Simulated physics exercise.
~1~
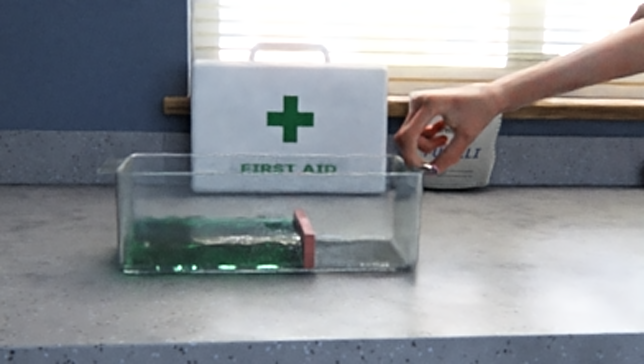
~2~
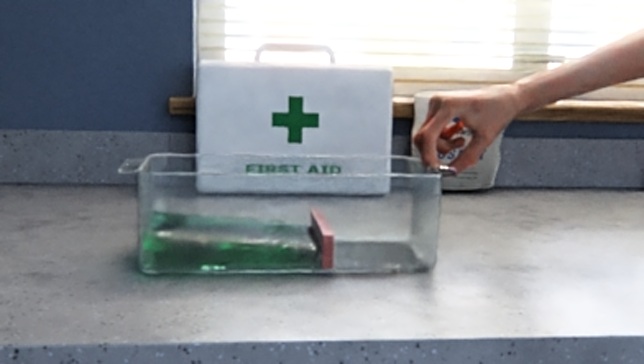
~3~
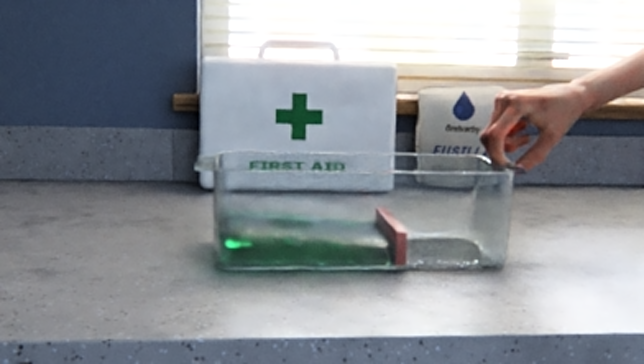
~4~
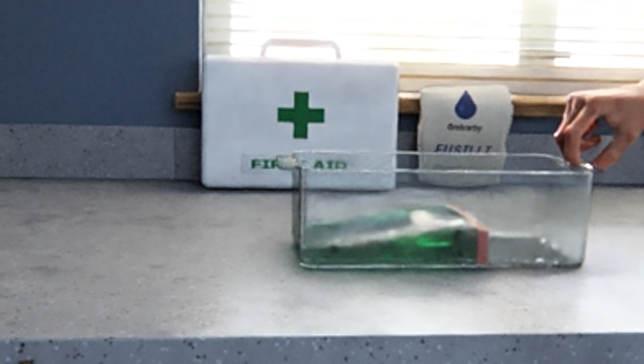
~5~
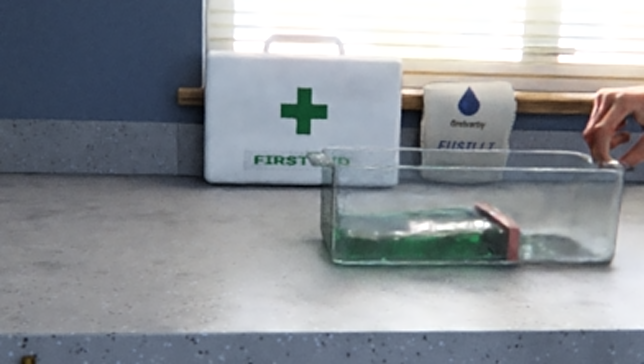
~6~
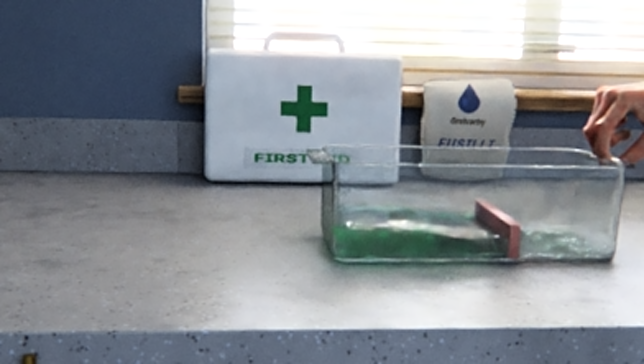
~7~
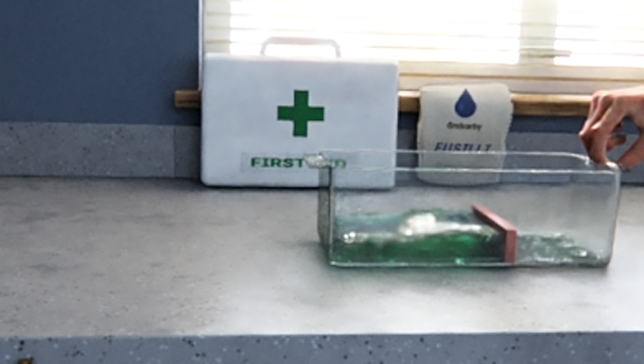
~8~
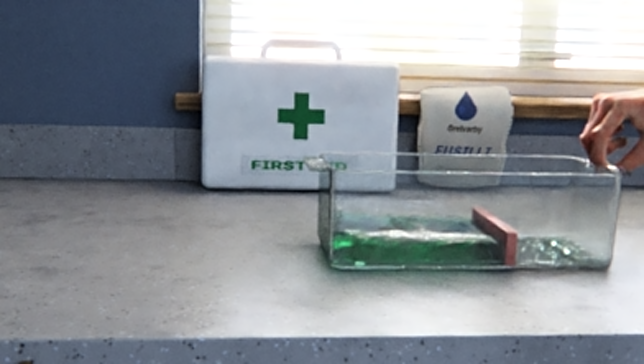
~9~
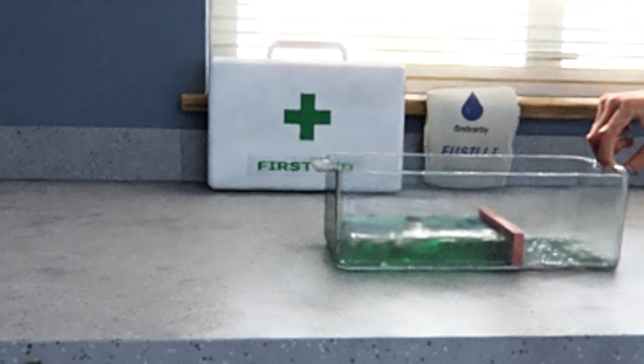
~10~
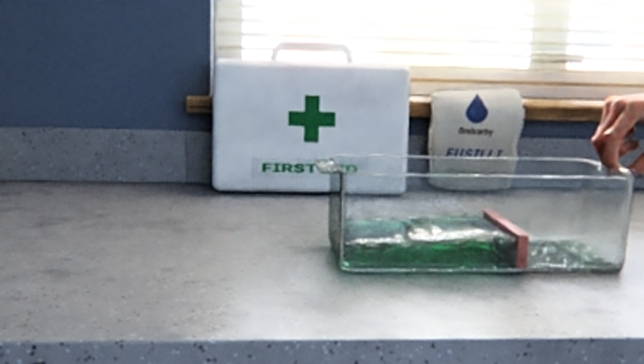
Clear oblong tub of green water being pulled right across a counter by a hand, sloshing and slightly wetting the right side.
